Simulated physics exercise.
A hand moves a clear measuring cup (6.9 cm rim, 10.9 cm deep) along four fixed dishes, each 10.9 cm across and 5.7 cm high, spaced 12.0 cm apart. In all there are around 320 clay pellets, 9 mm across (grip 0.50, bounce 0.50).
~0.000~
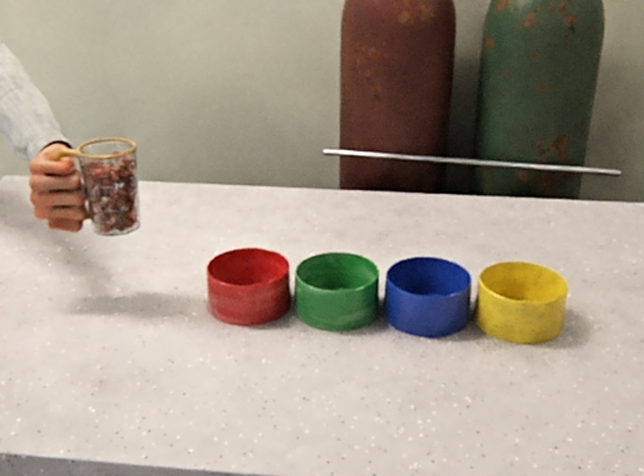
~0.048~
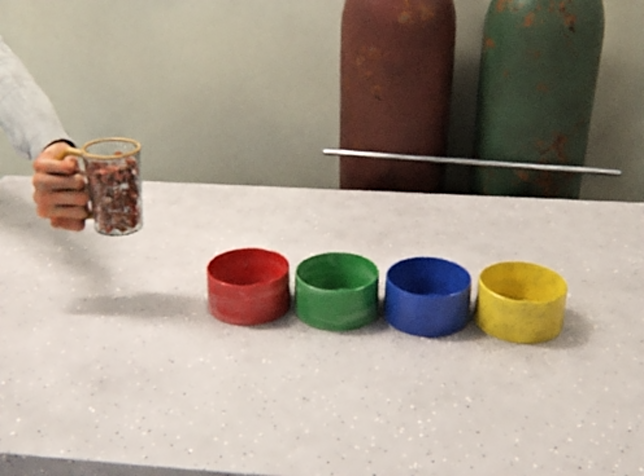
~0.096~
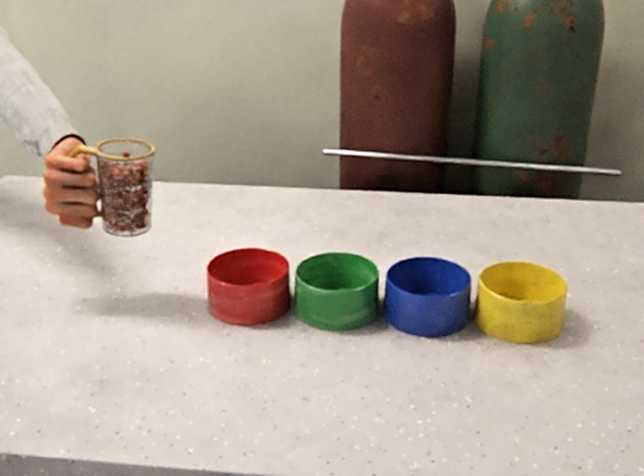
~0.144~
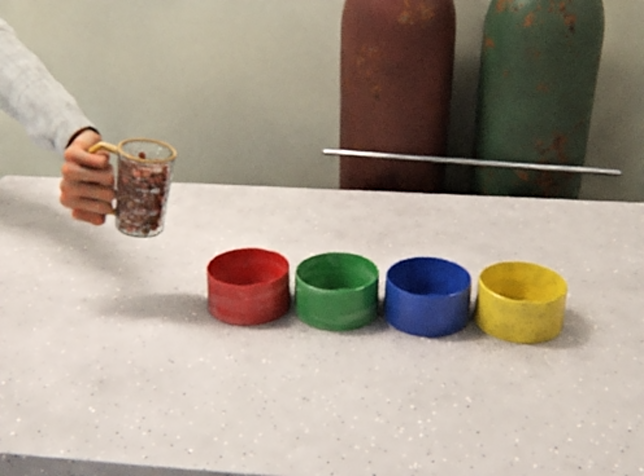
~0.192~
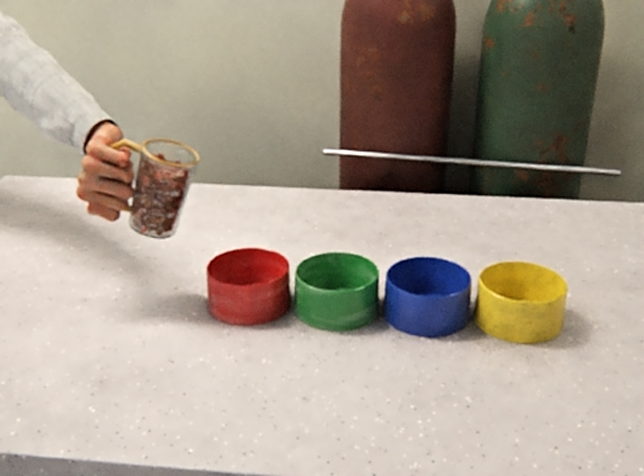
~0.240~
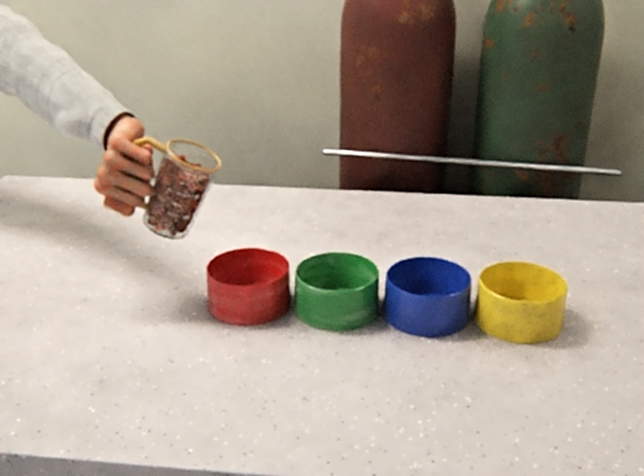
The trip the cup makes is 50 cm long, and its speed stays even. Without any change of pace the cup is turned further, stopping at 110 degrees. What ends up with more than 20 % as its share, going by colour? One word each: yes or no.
Red: No; blue: No; green: No; yellow: Yes; counter: Yes.
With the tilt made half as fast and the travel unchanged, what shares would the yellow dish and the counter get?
In that case the yellow dish gets 90 while the counter gets 10.
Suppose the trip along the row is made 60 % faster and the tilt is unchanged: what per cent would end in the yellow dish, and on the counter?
Yellow: 60; counter: 40.
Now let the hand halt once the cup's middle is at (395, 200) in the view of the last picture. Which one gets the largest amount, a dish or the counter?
Most of it ends up at blue.
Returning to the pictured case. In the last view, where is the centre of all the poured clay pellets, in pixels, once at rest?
Resting centre estimate: Around (554, 315).
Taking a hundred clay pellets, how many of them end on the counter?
Estimate: Around 50 %.
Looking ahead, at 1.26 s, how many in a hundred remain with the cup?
It should be near 15 per cent.
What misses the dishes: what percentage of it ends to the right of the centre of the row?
Share on that side: Roughly 100 %.
After 0.63 s, tilt 78 degrees; cup holds 100 %.
After 0.89 s, tilt 109 degrees; cup holds 90 %, yellow 5 %.
After 1.26 s, tilt 110 degrees; cup holds 15 %, yellow 35 %.
By 2.1 s all is still; red 0 %, blue 0 %, green 0 %, yellow 50 %, counter 50 %.
